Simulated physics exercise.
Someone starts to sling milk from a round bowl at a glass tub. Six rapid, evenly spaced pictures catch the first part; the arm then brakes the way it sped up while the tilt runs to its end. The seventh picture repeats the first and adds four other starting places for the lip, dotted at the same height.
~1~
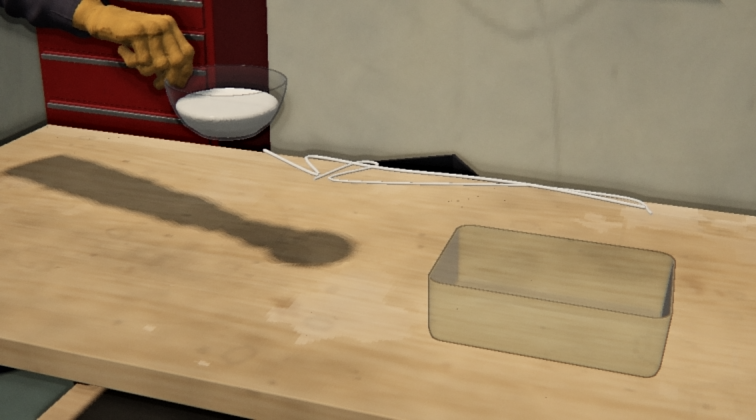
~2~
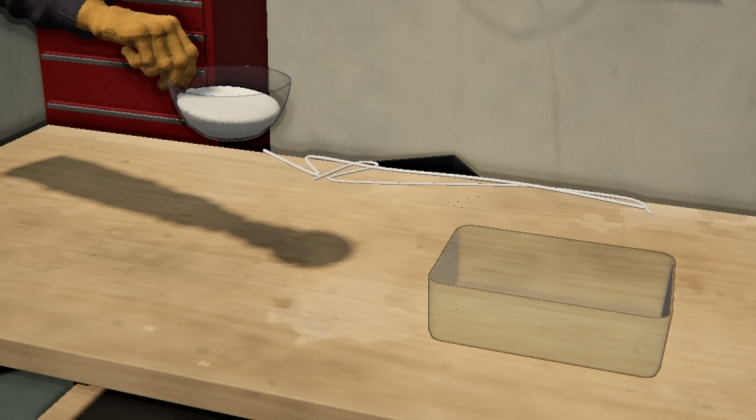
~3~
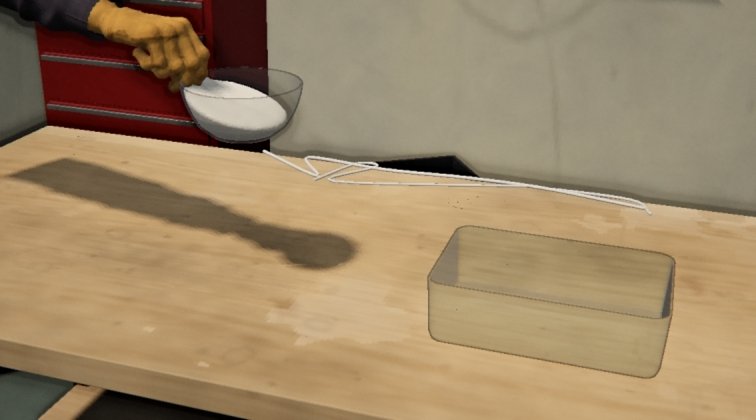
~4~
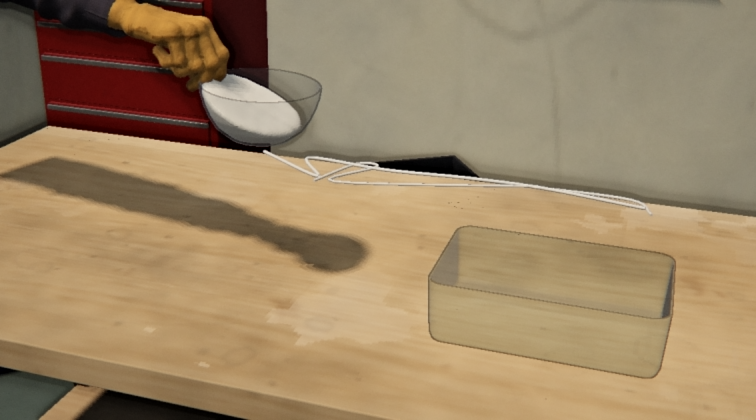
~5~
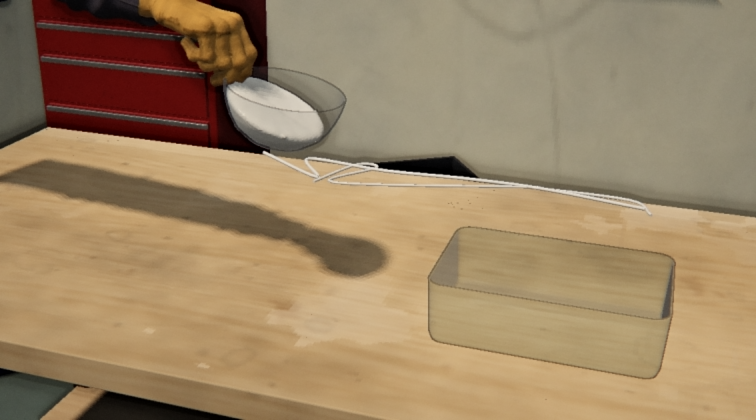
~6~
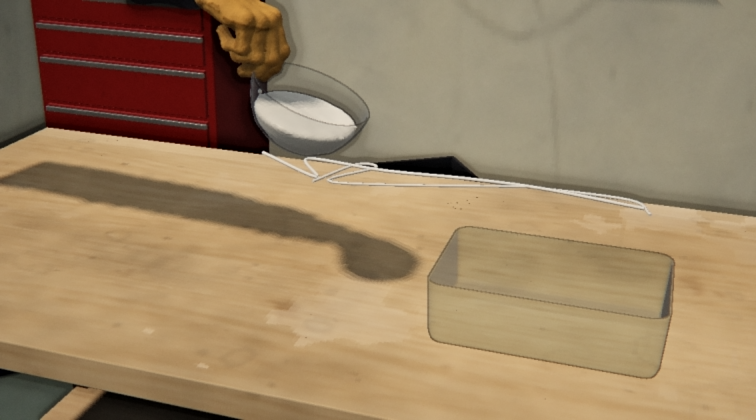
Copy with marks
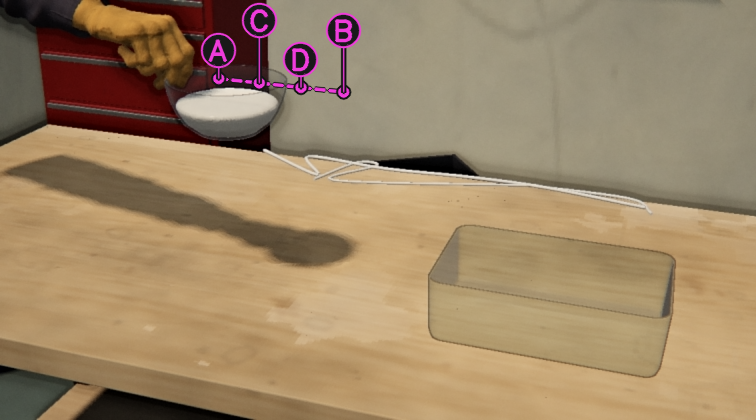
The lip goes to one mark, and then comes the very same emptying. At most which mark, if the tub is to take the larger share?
Choose C.
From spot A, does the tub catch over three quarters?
No.
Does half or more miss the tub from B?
No, not at all.
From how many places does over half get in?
Three.
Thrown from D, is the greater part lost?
No.
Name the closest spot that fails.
A it is.
In magenta, A at (218, 78); B at (343, 92); C at (259, 82); D at (300, 87).
With A, about 31 % lands in the tub, 63 % falls short and 6 % goes beside or beyond.
With B, about 79 % lands in the tub, 4 % falls short and 17 % goes beside or beyond.
With C, about 66 % lands in the tub, 24 % falls short and 10 % goes beside or beyond.
With D, about 80 % lands in the tub, 7 % falls short and 13 % goes beside or beyond.
